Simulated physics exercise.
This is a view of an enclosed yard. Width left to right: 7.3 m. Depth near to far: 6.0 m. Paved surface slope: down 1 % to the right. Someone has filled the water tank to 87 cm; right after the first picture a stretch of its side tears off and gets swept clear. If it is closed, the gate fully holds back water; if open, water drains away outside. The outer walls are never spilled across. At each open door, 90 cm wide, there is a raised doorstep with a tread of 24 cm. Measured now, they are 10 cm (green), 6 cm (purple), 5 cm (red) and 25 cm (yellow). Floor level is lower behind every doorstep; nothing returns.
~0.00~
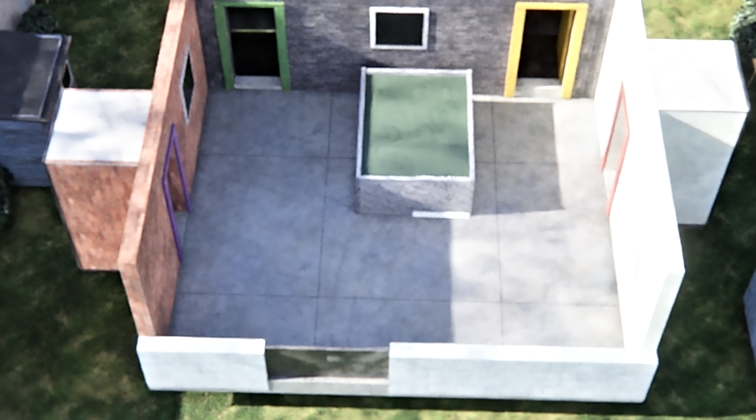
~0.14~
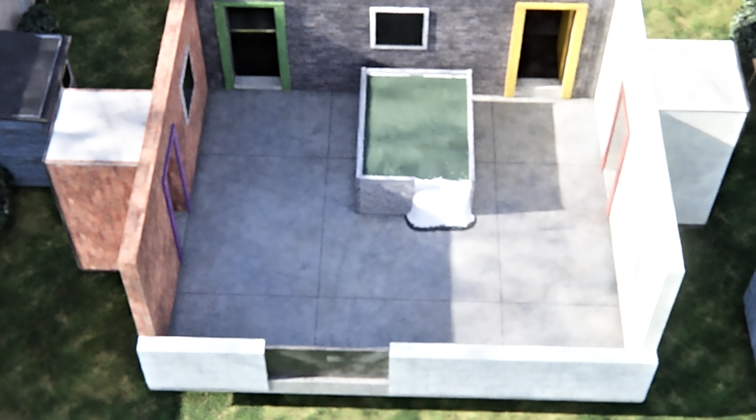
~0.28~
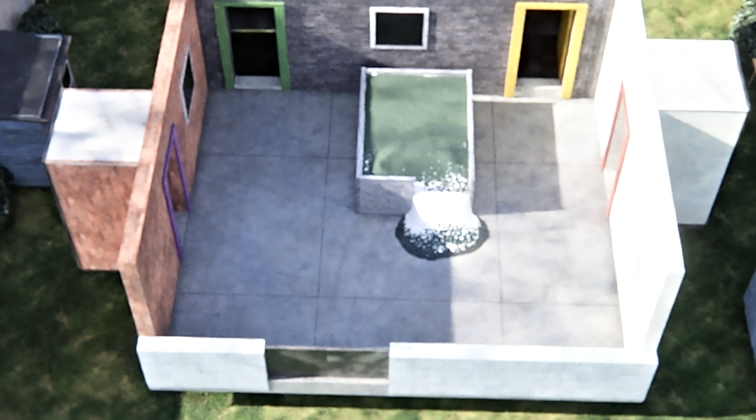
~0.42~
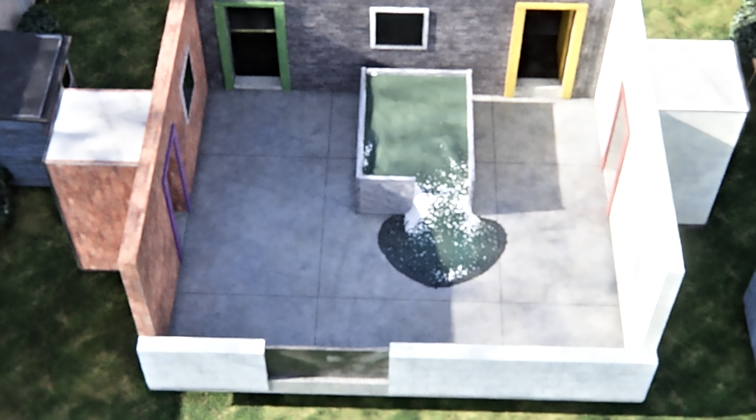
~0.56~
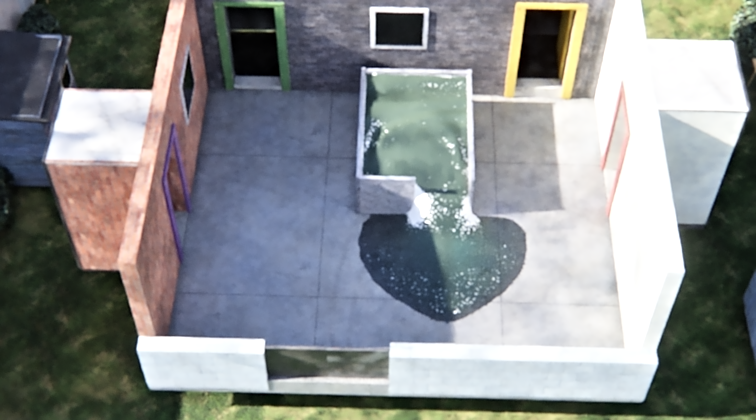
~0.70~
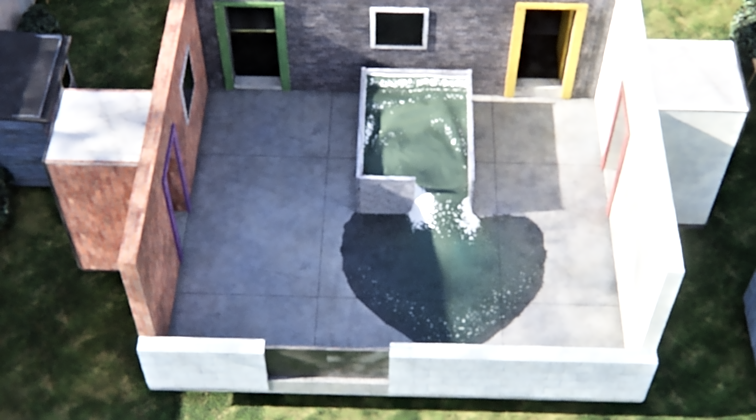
Green water sits still in a raised tank inside a walled, paved yard, then bursts through the front right of its near side in a white, foamy gush. It spreads over the paving as a dark, widening pool reaching toward the near wall, while ripples and foam break up the tank's surface.
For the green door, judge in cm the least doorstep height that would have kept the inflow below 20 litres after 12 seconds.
A doorstep of about 8.5 cm.
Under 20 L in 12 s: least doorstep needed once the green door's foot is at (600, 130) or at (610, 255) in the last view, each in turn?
Minimums: About 15 cm and 10.0 cm.
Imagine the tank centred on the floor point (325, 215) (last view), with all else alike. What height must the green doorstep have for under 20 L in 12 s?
Then about 16 centimetres at the least.
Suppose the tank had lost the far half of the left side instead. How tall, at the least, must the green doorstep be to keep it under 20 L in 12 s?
Estimate: Near 34 cm.
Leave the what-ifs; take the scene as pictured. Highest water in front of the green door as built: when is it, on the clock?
Around 10.0 seconds.
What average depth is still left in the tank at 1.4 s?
About 62 cm.
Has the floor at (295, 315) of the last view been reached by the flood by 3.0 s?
At that moment it's submerged.
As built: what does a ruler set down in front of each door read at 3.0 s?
Lab note, depth in cm: Green 0; purple 0; red 0; yellow 0.
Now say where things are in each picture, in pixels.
In the first picture, still water, 87 cm deep, in the water tank at (416, 126); the green door at (254, 51) is dry.
In the second picture, the gap is at (441, 200), the front 0.3 m out at (418, 228); the back of the water tank holds 87 cm.
In the third picture, water pours out at (441, 202) and has run 0.9 m, to (421, 253); about 13 cm deep outside, 87 cm at the back.
In the fourth picture, the gap is at (441, 203), the front 1.5 m out at (432, 283); the back of the water tank holds 87 cm.
In the fifth picture, water pours out at (441, 203) and has run 2.1 m, to (443, 317); about 6 cm deep outside, 86 cm at the back.
In the sixth picture, water pours out at (441, 203) and has run 2.8 m, to a hidden place; about 5 cm deep outside, 78 cm at the back; 3.6 m in a straight line remain to the green door at (254, 51).
After 1.4 s water covers 35 % of the floor, deepest (50 cm) near (449, 218); it has not reached the green door.
After 3.0 s water covers 40 % of the floor, deepest (39 cm) near (624, 378); it has not reached the green door.
After 12.0 s water covers 100 % of the floor, deepest (14 cm) near (463, 363); 11 cm at the green door, 7 litres in over its 10 cm doorstep.
At the green door as built, the water arrived by 5.6 s and peaked near 12 cm at 10.2 s.
With a doorstep of 7 cm, 47 litres would have come in within the 12 s; with 10 cm, 7 litres. So under 20 litres takes about 8.5 cm.
